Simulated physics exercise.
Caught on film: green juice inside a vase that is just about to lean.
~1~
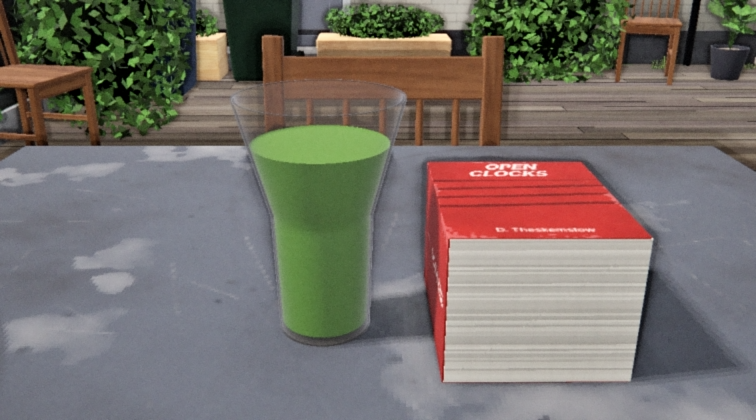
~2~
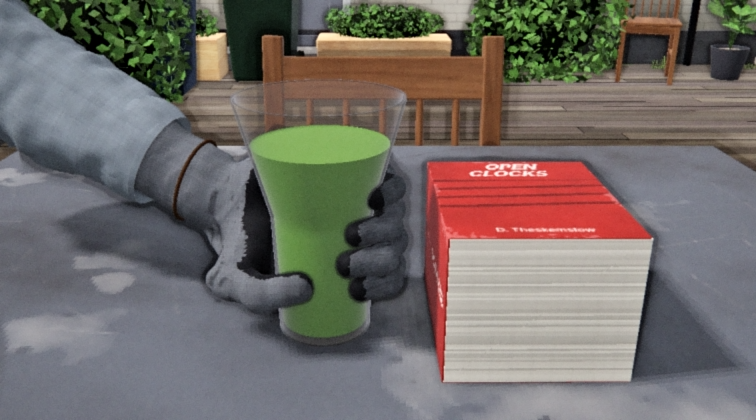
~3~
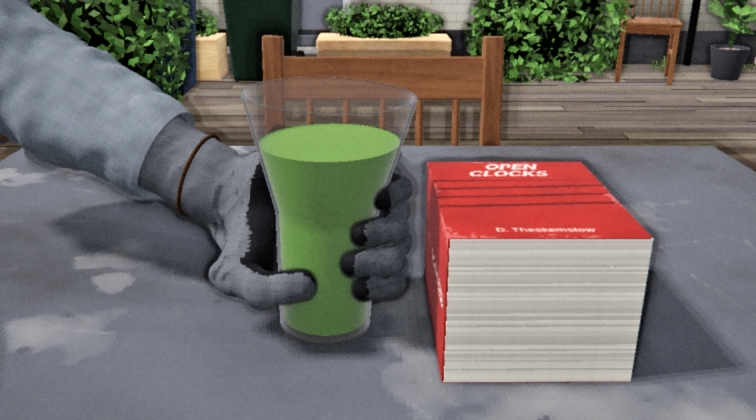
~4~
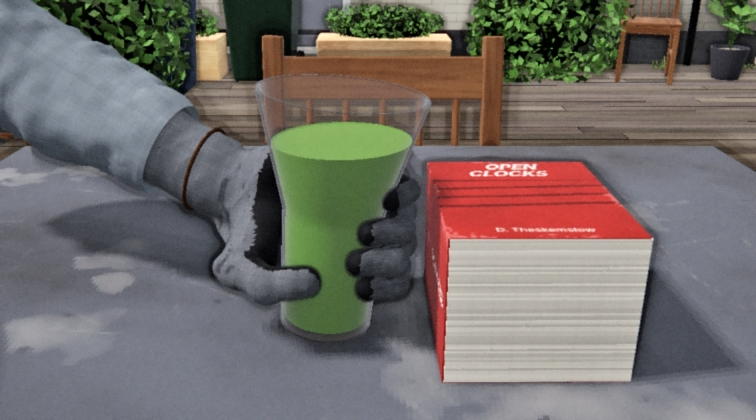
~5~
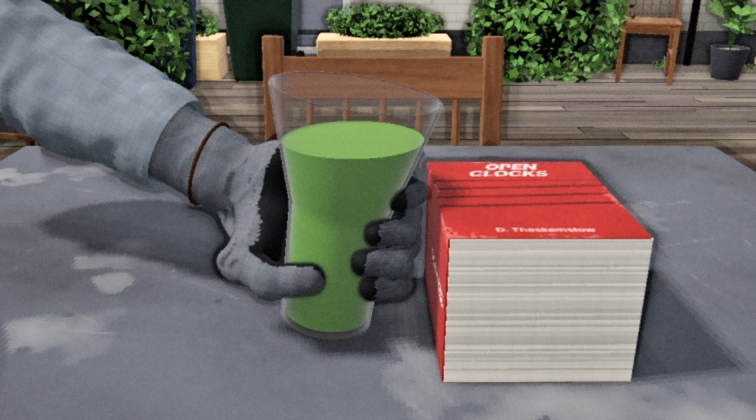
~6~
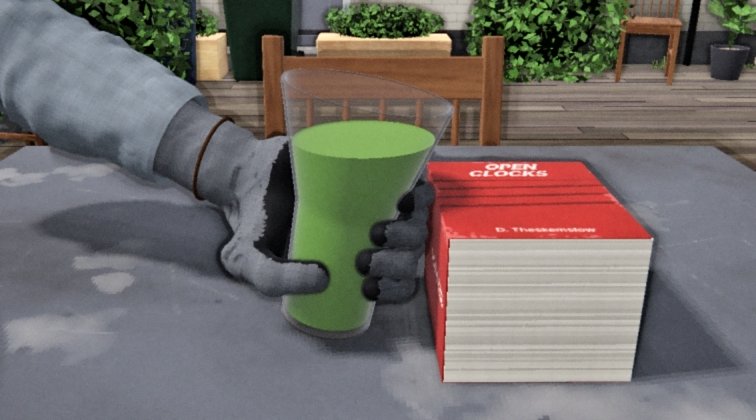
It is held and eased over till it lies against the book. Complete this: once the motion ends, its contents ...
Its contents are all still in.
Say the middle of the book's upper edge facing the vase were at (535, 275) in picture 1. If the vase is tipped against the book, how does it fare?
Then it overflows.
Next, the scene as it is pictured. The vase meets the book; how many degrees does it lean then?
Roughly 20°.
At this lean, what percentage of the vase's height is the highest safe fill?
Roughly 90 percent of its height.
A moment on, the vase leans by about 15°; all is still inside.
Further on, the vase leans by about 20°; all is still inside.
When it is over, the vase leans by about 20°, against the book; all is still inside.
